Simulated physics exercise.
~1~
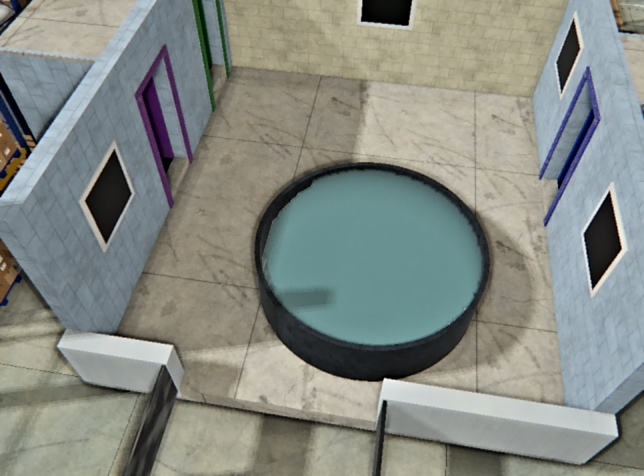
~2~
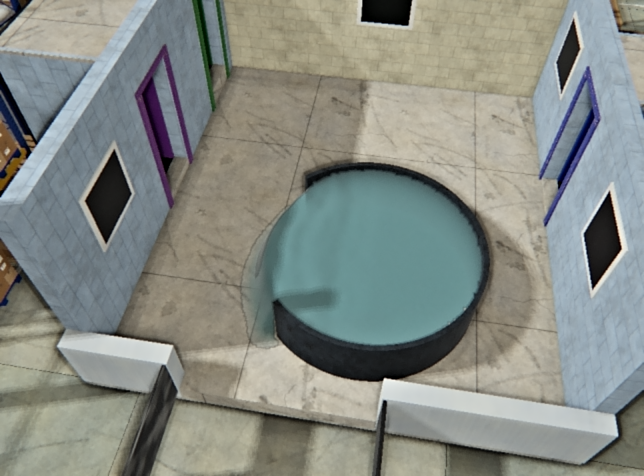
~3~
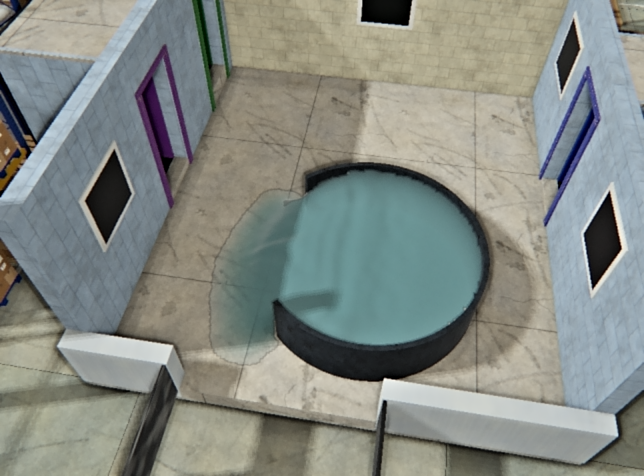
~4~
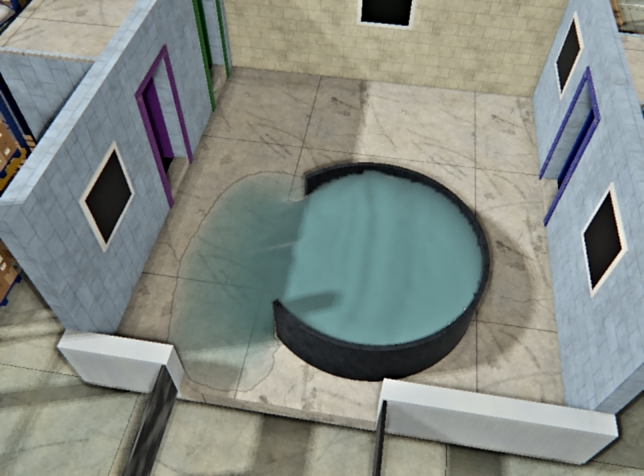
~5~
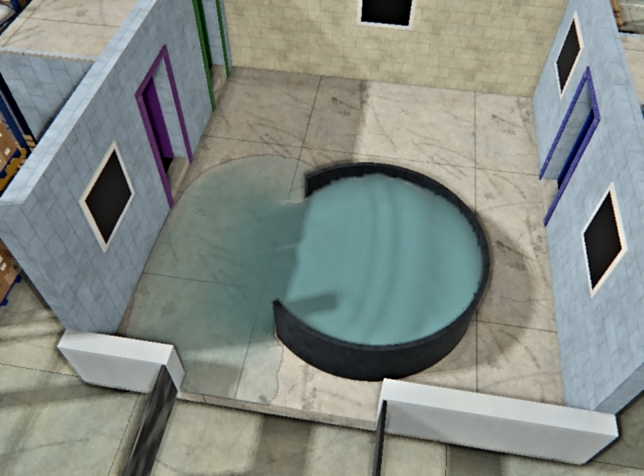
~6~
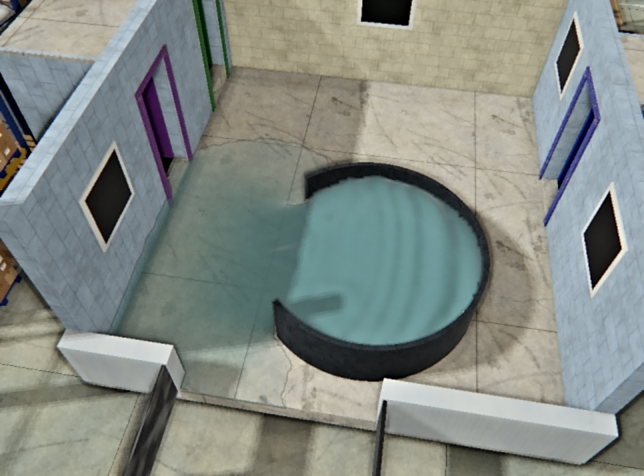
Teal water bursts out through the left side of a round black-walled pool as that section of rim gives way, seen from a fixed high view over a marble-tiled workshop floor. Pale blue walls flank it, with a purple doorframe at left, a blue one at right, and a cream wall behind. The water fans out leftward across the tiles, reaching the left wall, while ripples cross the pool.
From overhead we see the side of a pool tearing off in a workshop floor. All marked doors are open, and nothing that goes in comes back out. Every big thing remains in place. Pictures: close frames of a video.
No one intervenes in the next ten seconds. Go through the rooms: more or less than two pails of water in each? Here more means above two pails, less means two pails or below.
Blue door: More; purple door: More; green door: Less.
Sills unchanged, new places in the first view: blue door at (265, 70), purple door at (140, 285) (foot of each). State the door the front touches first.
The purple one.
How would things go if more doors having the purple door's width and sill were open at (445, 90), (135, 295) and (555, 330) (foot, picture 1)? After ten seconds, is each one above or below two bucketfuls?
Going door by door: The first remains below the limit, the second runs past the limit, the third remains below the limit.
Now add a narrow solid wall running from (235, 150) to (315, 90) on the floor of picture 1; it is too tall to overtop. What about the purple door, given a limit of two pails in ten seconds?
The purple one exceeds the threshold.
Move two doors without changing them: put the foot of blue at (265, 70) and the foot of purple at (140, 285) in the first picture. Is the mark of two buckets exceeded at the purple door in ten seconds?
Result - purple door crosses the line.
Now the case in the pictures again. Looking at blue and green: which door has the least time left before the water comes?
Result: The one in green.
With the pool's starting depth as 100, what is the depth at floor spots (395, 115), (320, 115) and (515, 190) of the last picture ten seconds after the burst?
Respectively near 8, 12 and 14 per cent.
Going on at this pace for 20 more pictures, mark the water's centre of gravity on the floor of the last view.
Close to (278, 225).
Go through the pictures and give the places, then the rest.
The first picture shows the round pool at (371, 248) is whole and still.
In the second picture, the front is at a hidden place, out from the gap at (266, 257).
In the third picture, the front is at a hidden place, out from the gap at (266, 257).
In the fourth picture, water pours out at (266, 259) and has run to (265, 176).
In the fifth picture, water pours out at (266, 260) and has run to (268, 158).
In the sixth picture, water pours out at (266, 260) and has run to (195, 154).
A moment on, water covers 30 % of the floor; the blue door not reached, the purple door over two buckets in, the green door wet at the sill, nothing in.
Next, water covers 35 % of the floor; the blue door not reached, the purple door far over two buckets in, the green door wet at the sill, nothing in.
Then, water covers 55 % of the floor; the blue door not reached, the purple door far over two buckets in, the green door wet at the sill, nothing in.
Later, water covers 85 % of the floor; the blue door under two buckets in, the purple door far over two buckets in, the green door under two buckets in.
In the end, water covers 100 % of the floor; the blue door over two buckets in, the purple door far over two buckets in, the green door under two buckets in.
